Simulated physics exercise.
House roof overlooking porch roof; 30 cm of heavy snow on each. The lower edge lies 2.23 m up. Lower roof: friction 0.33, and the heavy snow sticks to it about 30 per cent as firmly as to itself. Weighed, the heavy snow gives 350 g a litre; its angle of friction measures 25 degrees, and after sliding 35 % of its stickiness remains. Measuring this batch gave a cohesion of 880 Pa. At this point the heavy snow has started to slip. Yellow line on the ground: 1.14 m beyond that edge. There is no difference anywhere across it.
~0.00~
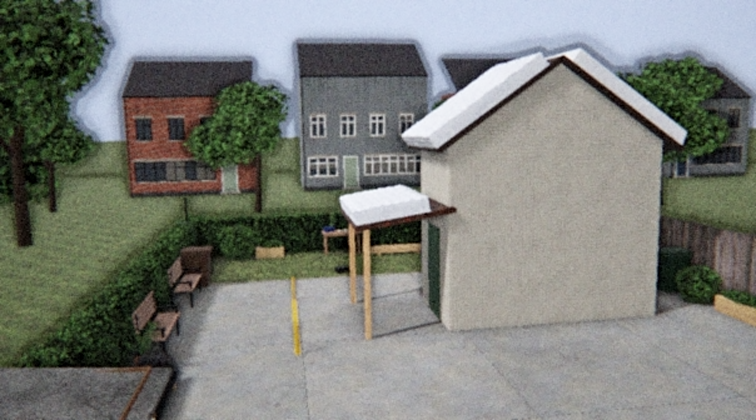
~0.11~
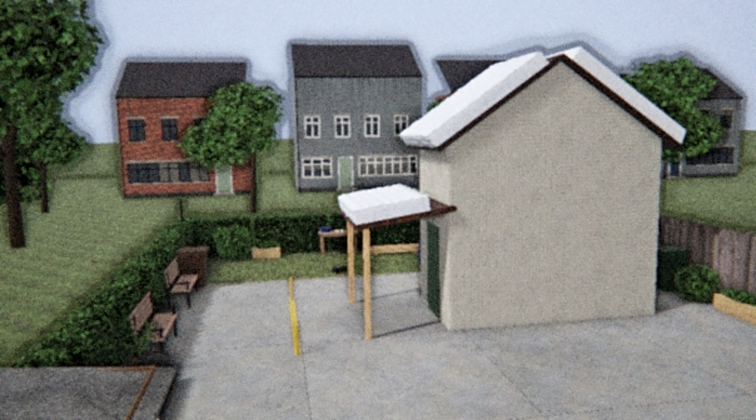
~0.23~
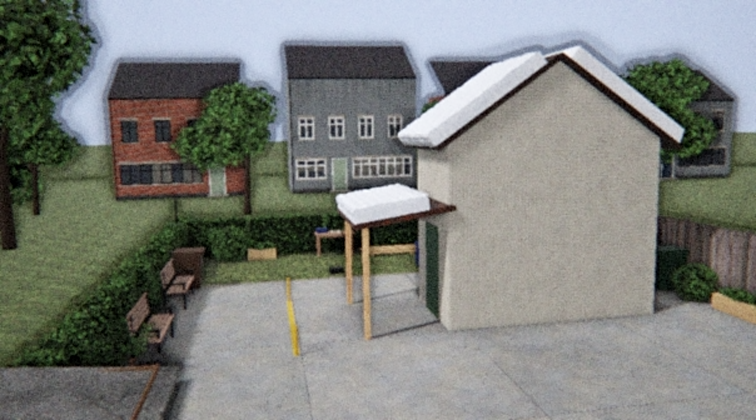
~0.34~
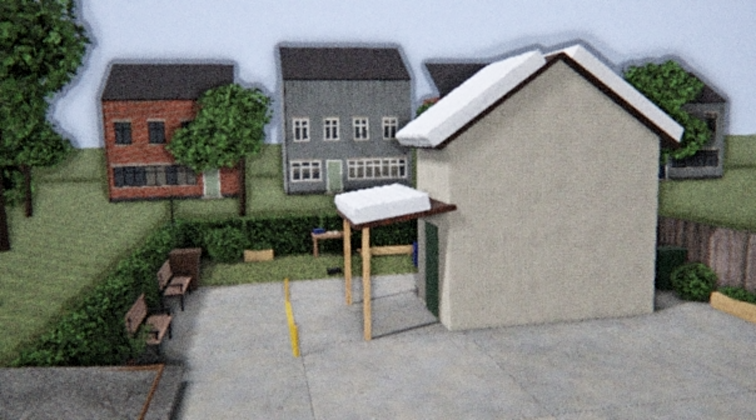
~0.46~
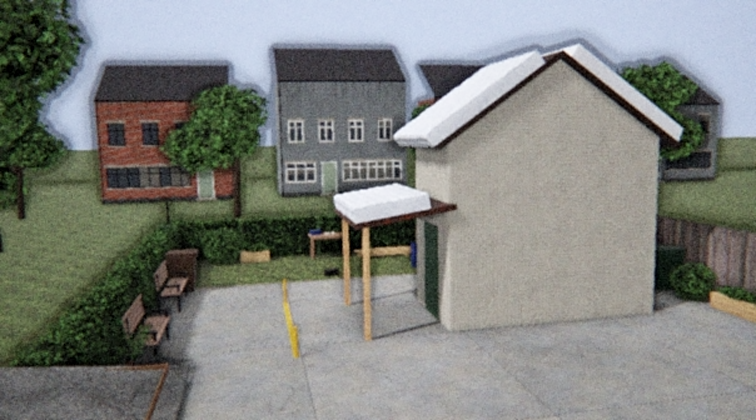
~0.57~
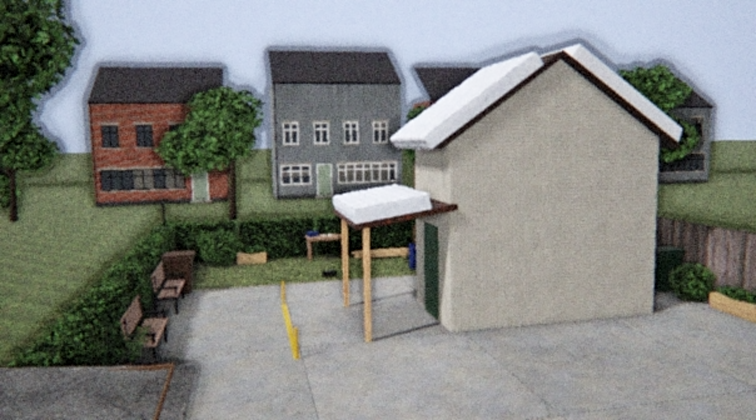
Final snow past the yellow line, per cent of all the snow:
Roughly 3 %.
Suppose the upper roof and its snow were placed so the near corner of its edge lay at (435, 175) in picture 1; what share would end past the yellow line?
0 per cent or so.
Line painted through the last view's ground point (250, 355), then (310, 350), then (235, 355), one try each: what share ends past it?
In turn about 0 %, 7 %, 0 %.
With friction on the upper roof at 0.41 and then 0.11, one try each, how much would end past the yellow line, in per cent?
It would be 20 % the first time and 45 % the second.
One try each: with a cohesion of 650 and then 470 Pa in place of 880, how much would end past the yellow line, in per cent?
14 in a hundred, followed by 30 in a hundred.
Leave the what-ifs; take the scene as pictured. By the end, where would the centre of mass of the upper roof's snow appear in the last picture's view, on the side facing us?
Near pixel (375, 243).
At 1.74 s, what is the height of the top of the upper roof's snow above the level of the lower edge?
At that moment the top of the snow is about 2.3 m above the lower edge.
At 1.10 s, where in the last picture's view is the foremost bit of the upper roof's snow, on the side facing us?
Around (400, 195).
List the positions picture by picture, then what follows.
Front end of the heavy snow at (435, 137), in the first picture.
Front end of the heavy snow at (435, 136), its middle shifted 6 mm, in the second picture.
Front end of the heavy snow at (434, 135), its middle shifted 2.1 cm, in the third picture.
Front end of the heavy snow at (433, 135), its middle shifted 4.6 cm, 2 % of it past the upper edge, in one piece, in the fourth picture.
Front end of the heavy snow at (432, 142), its middle shifted 8.4 cm, 3 % of it past the upper edge, in one piece, in the fifth picture.
Front end of the heavy snow at (430, 138), its middle shifted 14 cm, 5 % of it past the upper edge, in one piece, in the sixth picture.
By 1.10 s, none is below the lower edge and 0 % is past the line.
By 1.74 s, none is below the lower edge and 0 % is past the line.
By 2.37 s, none is below the lower edge and 0 % is past the line.
By 3.00 s, 7 % is below the lower edge and 0 % is past the line.
By 5.10 s, at the end, 32 % is below the lower edge and 3 % is past the line.
